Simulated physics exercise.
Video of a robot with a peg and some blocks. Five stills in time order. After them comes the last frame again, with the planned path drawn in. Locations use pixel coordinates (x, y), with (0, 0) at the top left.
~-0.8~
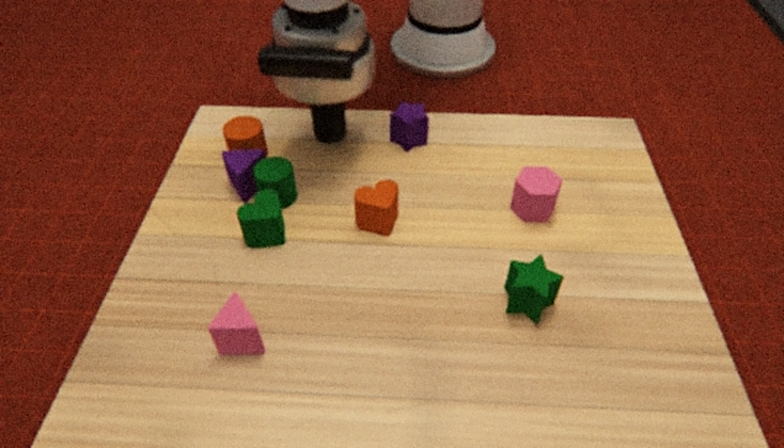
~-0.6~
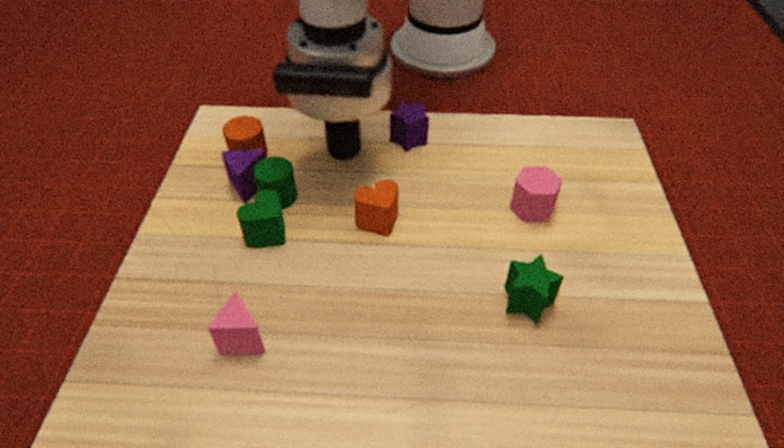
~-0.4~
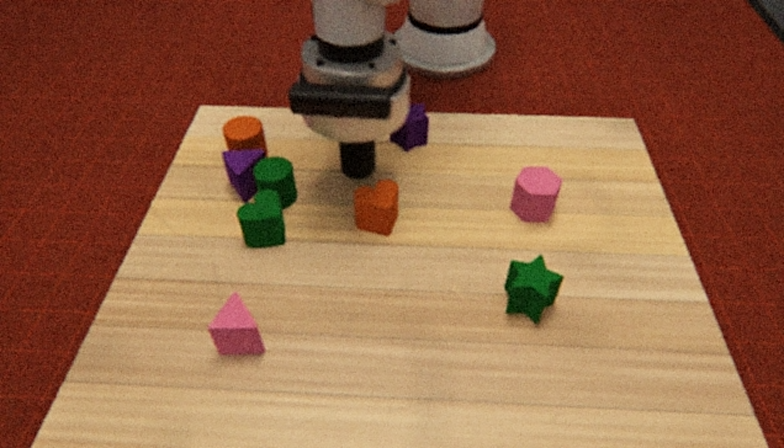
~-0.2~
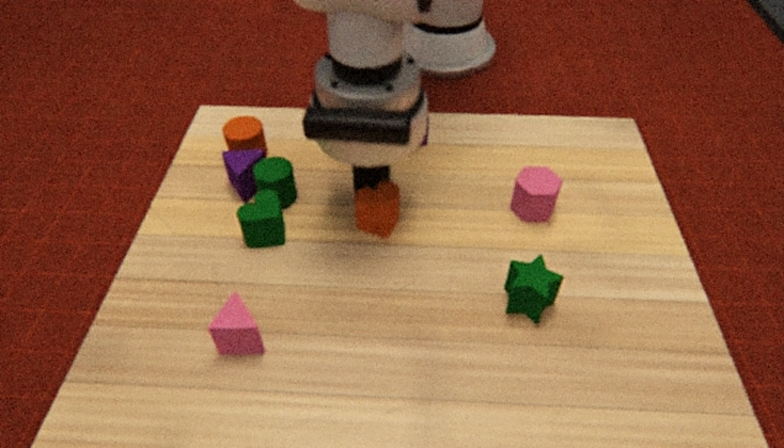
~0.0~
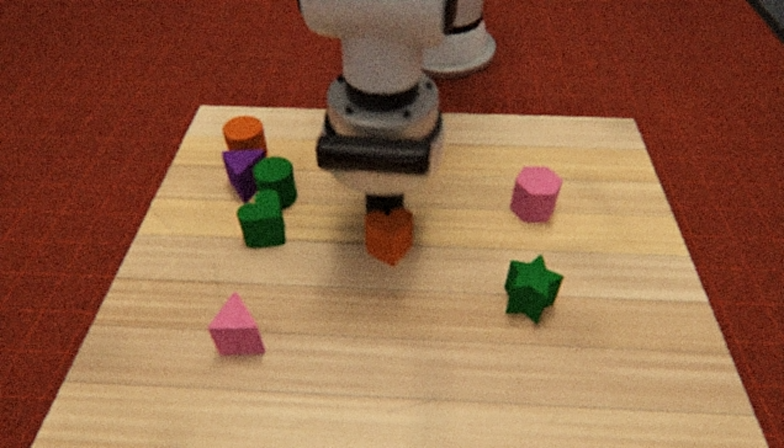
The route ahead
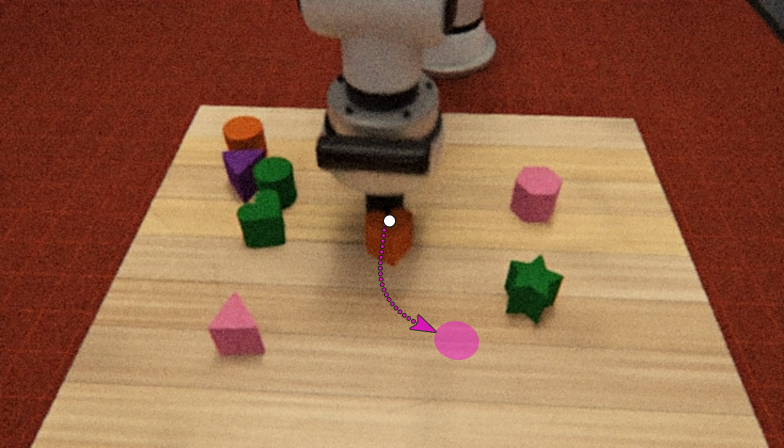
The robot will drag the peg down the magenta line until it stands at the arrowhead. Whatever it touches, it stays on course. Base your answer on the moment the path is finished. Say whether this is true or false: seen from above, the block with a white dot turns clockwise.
The statement is correct.
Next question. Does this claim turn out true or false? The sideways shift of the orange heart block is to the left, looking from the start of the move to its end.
My answer: False.
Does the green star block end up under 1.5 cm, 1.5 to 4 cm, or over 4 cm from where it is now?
Its displacement is below 1.5 cm.
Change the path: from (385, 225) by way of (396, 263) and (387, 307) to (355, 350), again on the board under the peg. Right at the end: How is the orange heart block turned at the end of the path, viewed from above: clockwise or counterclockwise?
Answer: Against the clock.
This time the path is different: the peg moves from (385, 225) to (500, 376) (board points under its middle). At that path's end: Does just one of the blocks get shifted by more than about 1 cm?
I'd say yes.
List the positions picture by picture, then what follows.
The first frame shows tip of the peg at (330, 134), middles of tops, orange heart block at (378, 193), green star block at (535, 274).
The second frame shows peg at (344, 150), nothing pushed.
The third frame shows peg at (359, 168), nothing pushed.
The fourth frame shows peg at (372, 189), orange heart block at (379, 195).
The fifth frame shows peg at (385, 214), orange heart block at (390, 221), green star block at (535, 274).
The line goes from (385, 225) via (380, 267) and (400, 312), ending at (457, 340); the dot is on the orange heart block.
What follows on the original path. One third of the way, peg at (380, 257); orange heart block at (390, 267).
Two thirds of the way, peg at (401, 303); orange heart block at (411, 318).
At the end, peg at (458, 330); orange heart block at (432, 342), turned 40° clockwise; green star block unmoved.
